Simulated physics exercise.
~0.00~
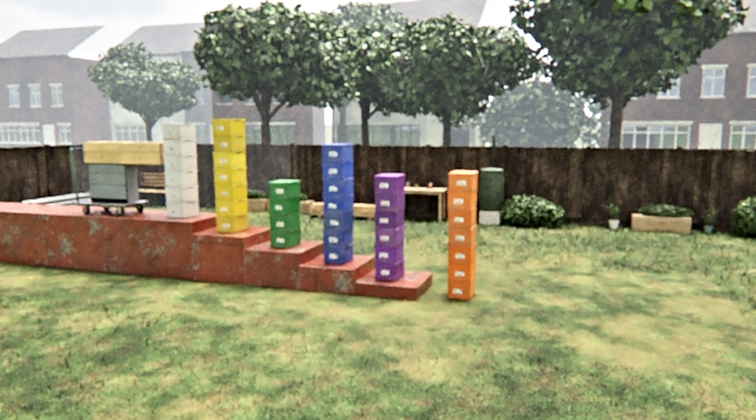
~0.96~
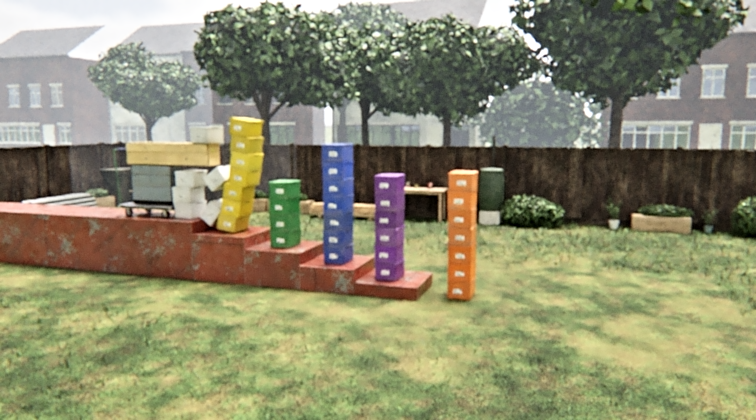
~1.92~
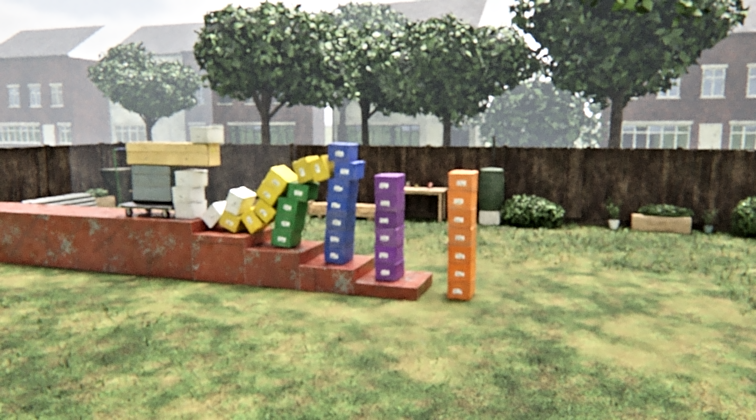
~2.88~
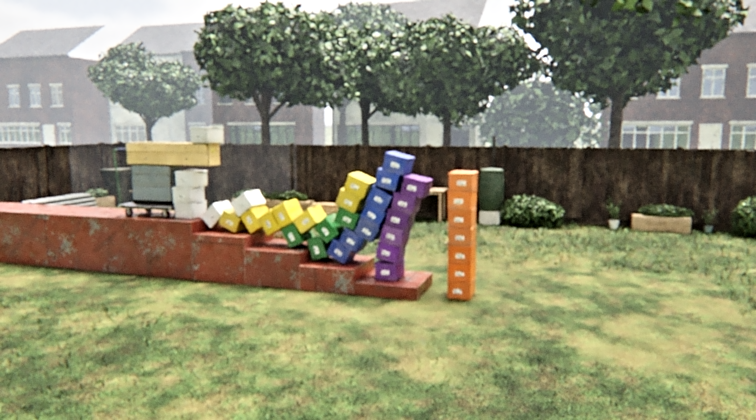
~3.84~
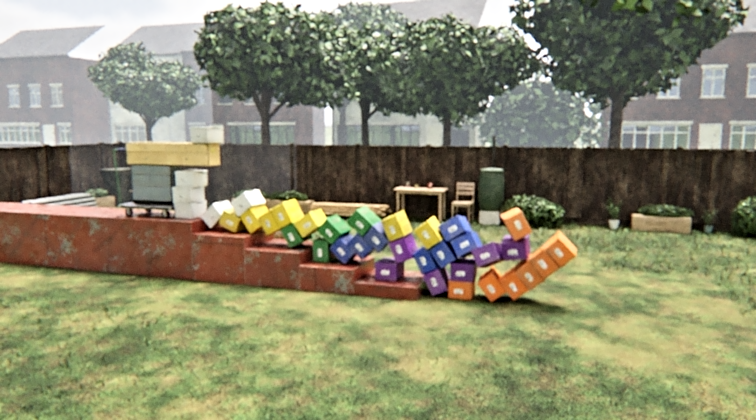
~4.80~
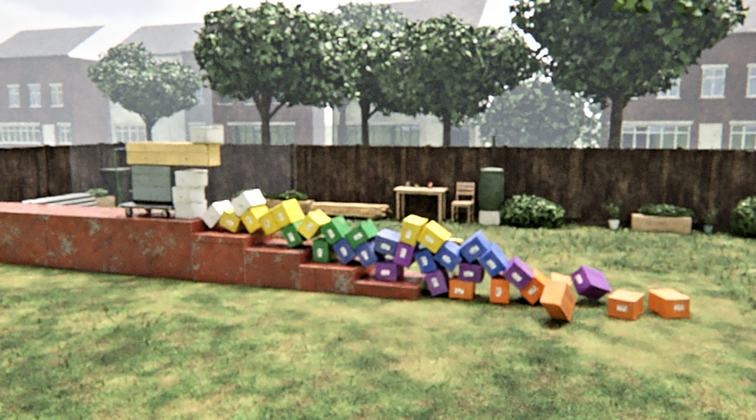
A loaded trolley rammed the white stack at the top of some brick-red steps, and the yellow, green, blue, purple and orange stacks toppled rightward in turn, ending as a jumbled trail of boxes down the steps and onto the grass.
